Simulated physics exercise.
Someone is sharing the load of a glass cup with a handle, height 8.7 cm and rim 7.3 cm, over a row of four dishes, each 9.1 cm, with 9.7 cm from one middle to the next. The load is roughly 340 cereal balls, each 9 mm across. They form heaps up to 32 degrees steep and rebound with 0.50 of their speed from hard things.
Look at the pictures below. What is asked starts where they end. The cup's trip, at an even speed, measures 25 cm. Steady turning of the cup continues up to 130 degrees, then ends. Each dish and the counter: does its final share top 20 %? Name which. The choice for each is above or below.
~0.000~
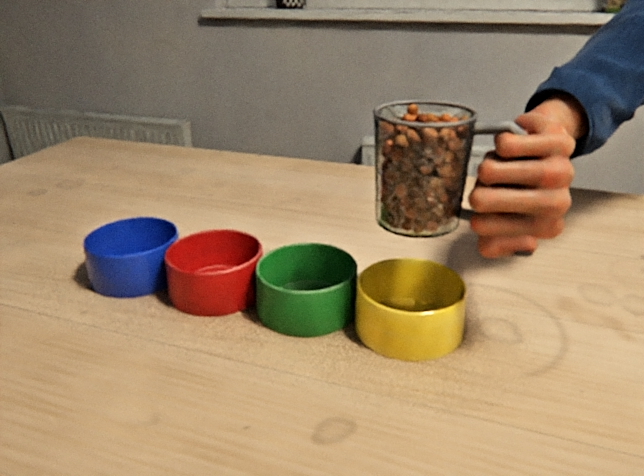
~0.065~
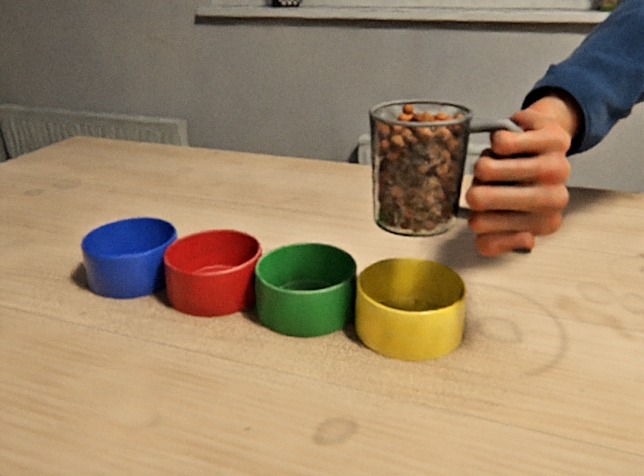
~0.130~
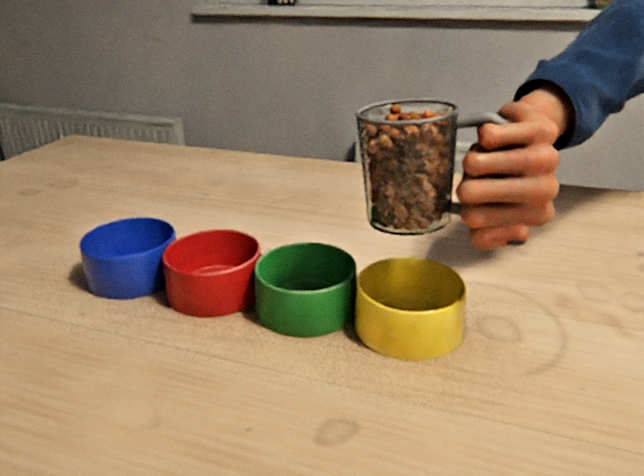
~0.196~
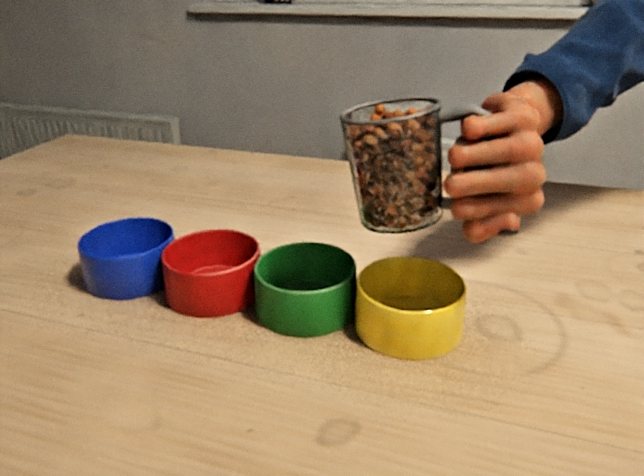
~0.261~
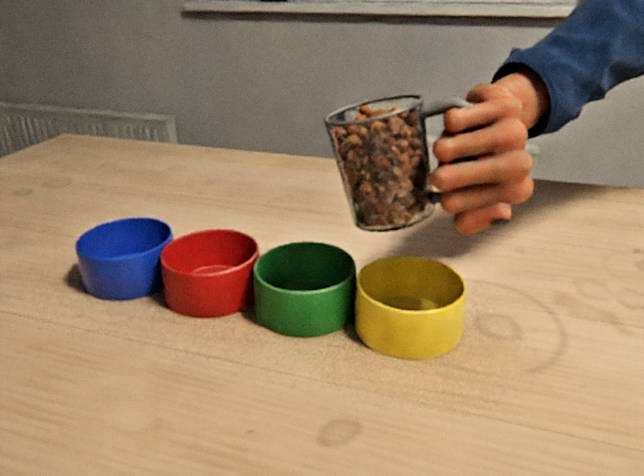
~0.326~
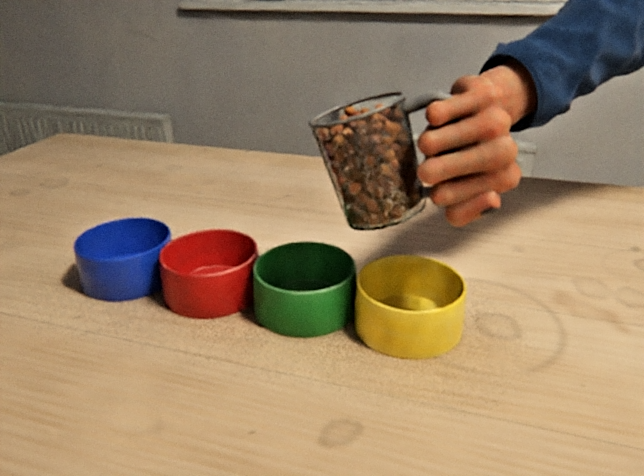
In order: Red: Keeps a fifth or less; blue: Keeps more than a fifth; green: Keeps a fifth or less; yellow: Keeps a fifth or less; counter: Keeps a fifth or less.
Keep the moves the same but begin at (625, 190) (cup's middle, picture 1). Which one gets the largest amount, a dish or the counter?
Red.
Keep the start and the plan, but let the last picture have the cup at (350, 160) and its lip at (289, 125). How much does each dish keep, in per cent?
In the end red holds 0, blue holds 80, green holds 0, yellow holds 0.
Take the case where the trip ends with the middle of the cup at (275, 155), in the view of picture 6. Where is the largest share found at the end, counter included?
Most of it ends up at red.
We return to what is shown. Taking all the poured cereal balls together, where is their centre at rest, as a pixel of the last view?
Roughly pixel (119, 253).
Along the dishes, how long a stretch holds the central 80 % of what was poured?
That stretch comes to around 6 cm.
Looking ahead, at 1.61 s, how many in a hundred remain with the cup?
Close to 75 in a hundred.
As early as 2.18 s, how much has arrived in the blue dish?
Share at that time: Approx. 90 per cent.
Then, at 1.09 s, tilt 70 degrees; cup holds 100 %.
After 1.61 s, tilt 105 degrees; cup holds 75 %, blue 25 %.
Then, at 2.18 s, tilt 130 degrees; cup holds 0 %, blue 90 %.
In the end, at 2.5 s, red 0 %, blue 90 %, green 0 %, yellow 0 %, counter 10 %.
